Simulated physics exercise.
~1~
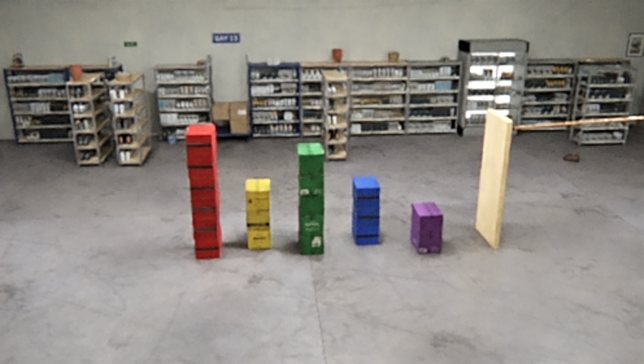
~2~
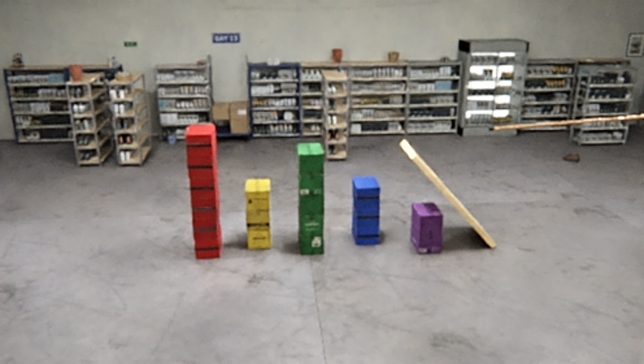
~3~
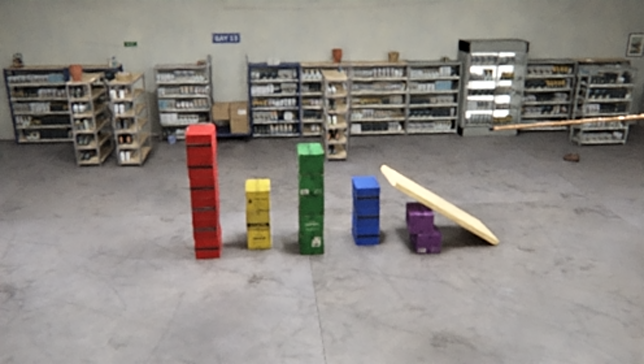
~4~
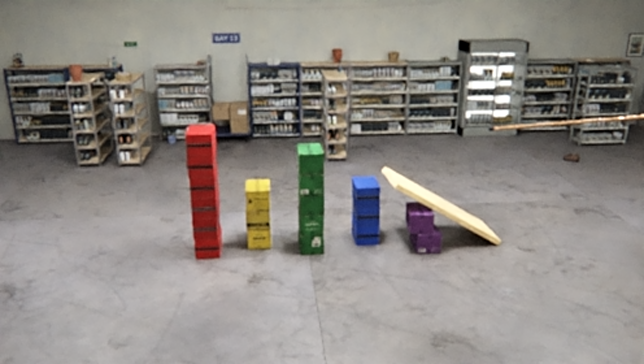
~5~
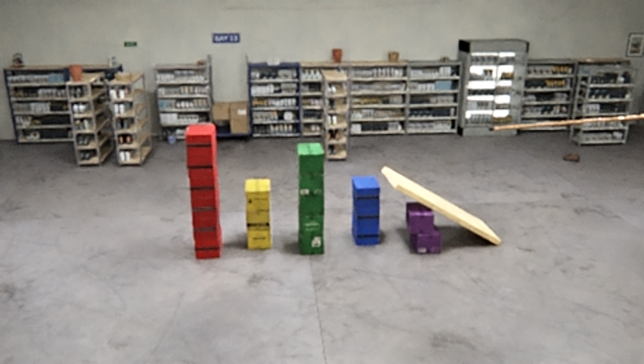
In a warehouse lined with shelves, a pole stood by as an upright board tipped left onto the short purple stack, nudging its top carton, and came to rest leaning there, while the blue, green, yellow and red stacks stayed standing untouched.
